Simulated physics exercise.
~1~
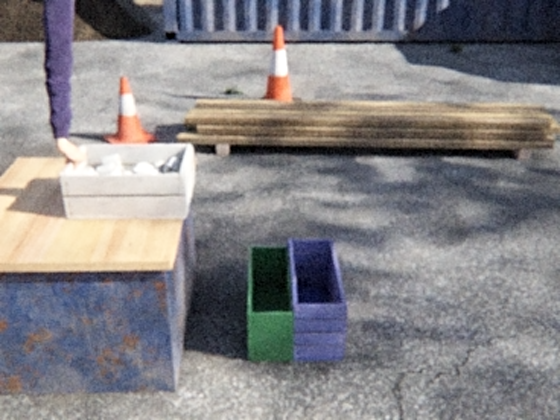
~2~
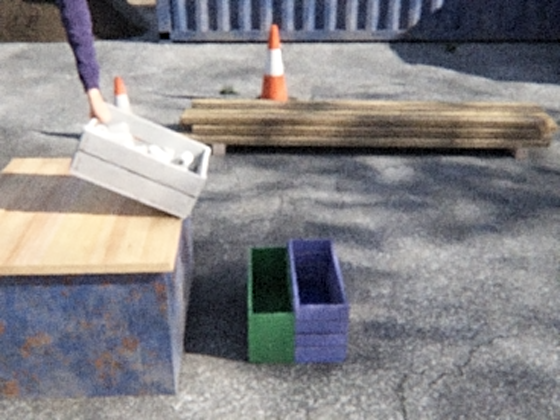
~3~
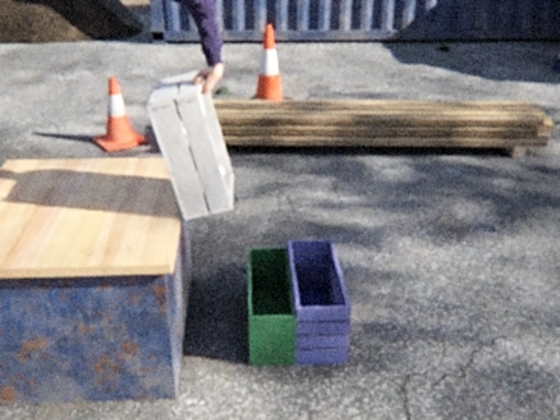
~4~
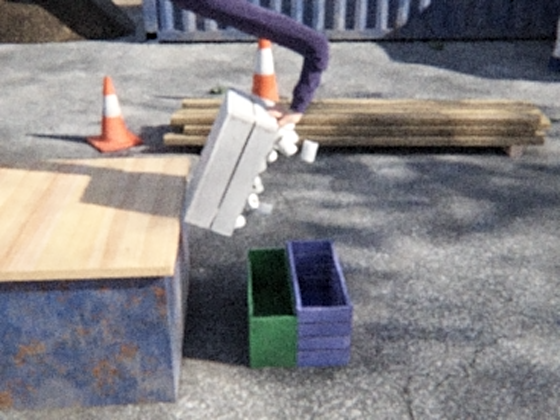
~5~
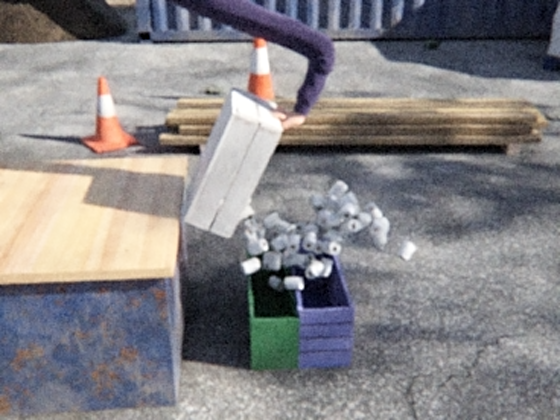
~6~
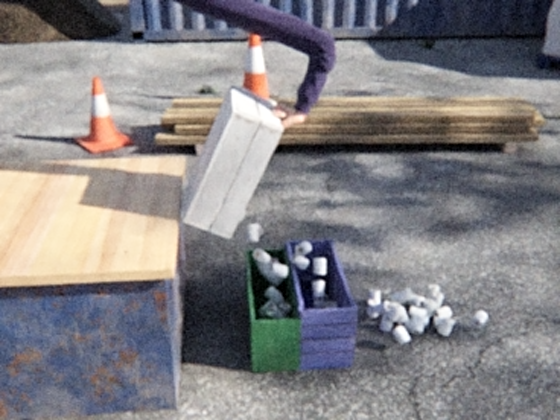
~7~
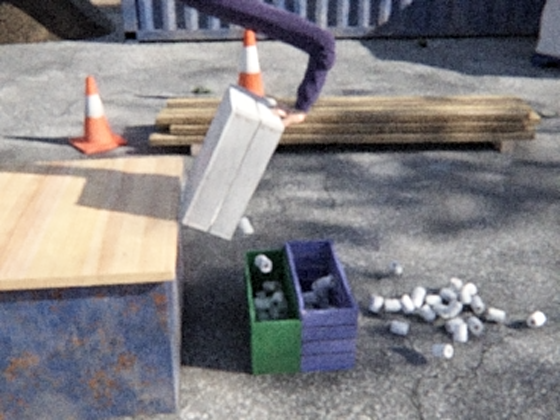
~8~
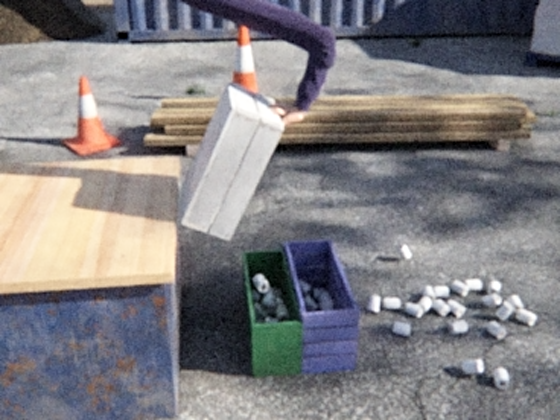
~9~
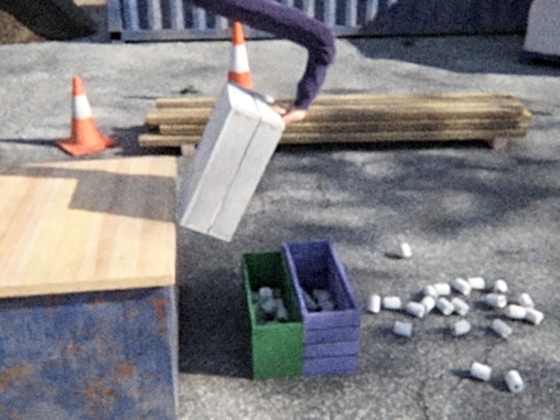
At the start, a hand holds a white crate full of small white rolls on a wooden-topped bench, with a green tub and a blue bin standing empty on the ground to the right. The hand lifts the crate and tips it steadily over to the right, past upright. The rolls begin to slip out, then pour down in a loose bunch towards the two containers. Some drop into the green tub and some into the blue bin, while others fly past and scatter across the ground. At the end, the crate hangs tilted, rolls lie in both containers, and many rest on the ground to the right.
